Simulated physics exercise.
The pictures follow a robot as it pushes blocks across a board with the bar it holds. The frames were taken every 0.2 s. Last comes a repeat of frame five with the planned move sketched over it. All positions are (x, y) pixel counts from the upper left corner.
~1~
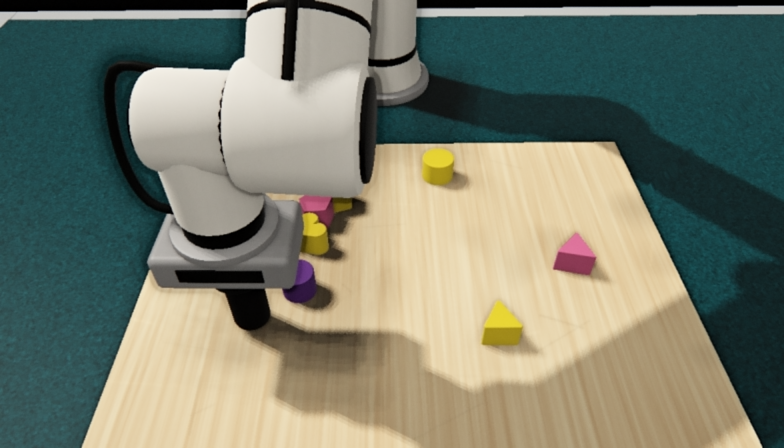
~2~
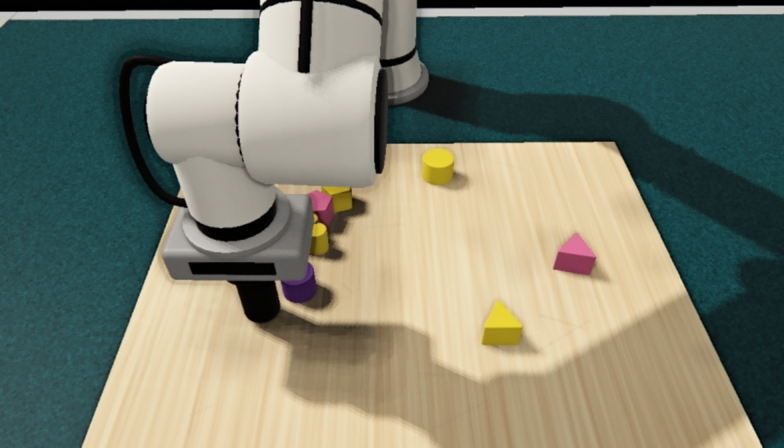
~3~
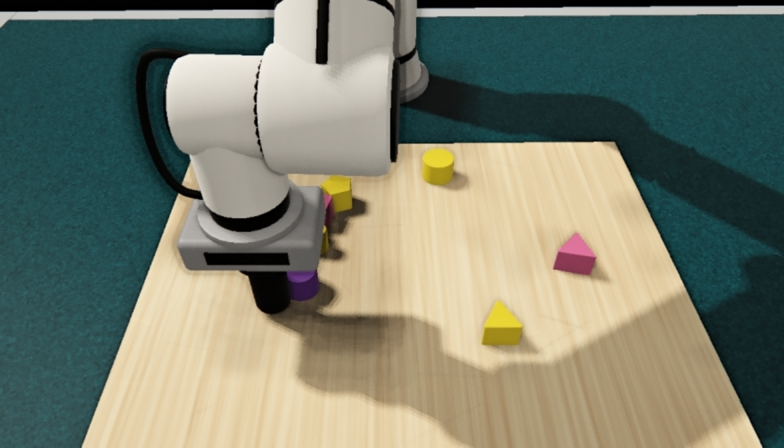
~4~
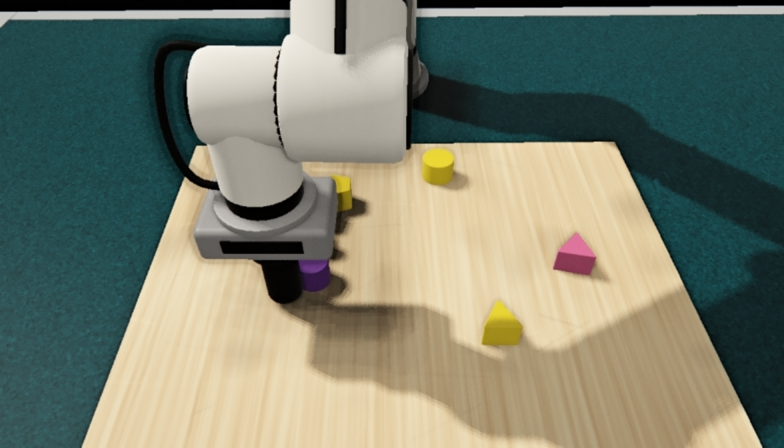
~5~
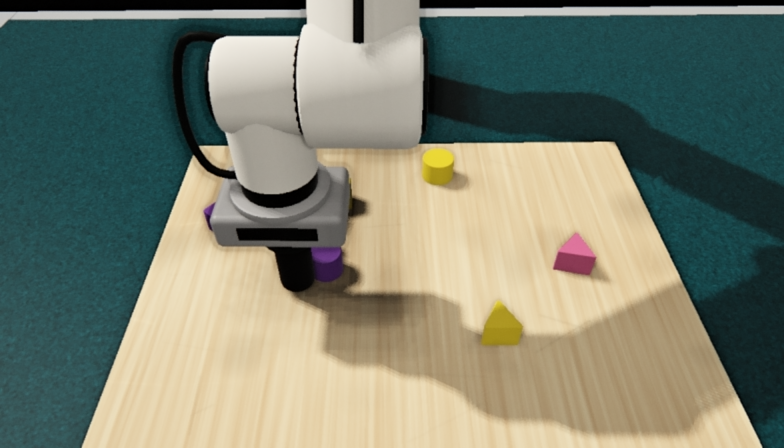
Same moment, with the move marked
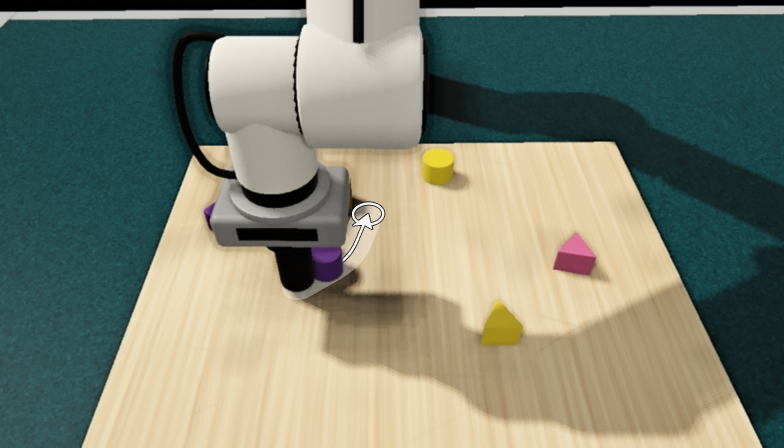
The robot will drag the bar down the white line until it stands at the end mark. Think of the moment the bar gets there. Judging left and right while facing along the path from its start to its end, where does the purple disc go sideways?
Seen from start to end, it moves right.
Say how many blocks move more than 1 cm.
I count one.
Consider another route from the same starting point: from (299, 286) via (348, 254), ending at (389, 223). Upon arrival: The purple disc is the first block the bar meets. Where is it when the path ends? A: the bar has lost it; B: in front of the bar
B
The line goes from (299, 286) by way of (335, 266) and (357, 240) to (368, 214).
On the path given first. One third of the way, bar at (335, 260); purple disc at (359, 231).
Two thirds of the way, bar at (357, 234); purple disc at (385, 211).
At the end, bar at (368, 207); purple disc at (397, 203); yellow pentagonal block unmoved.
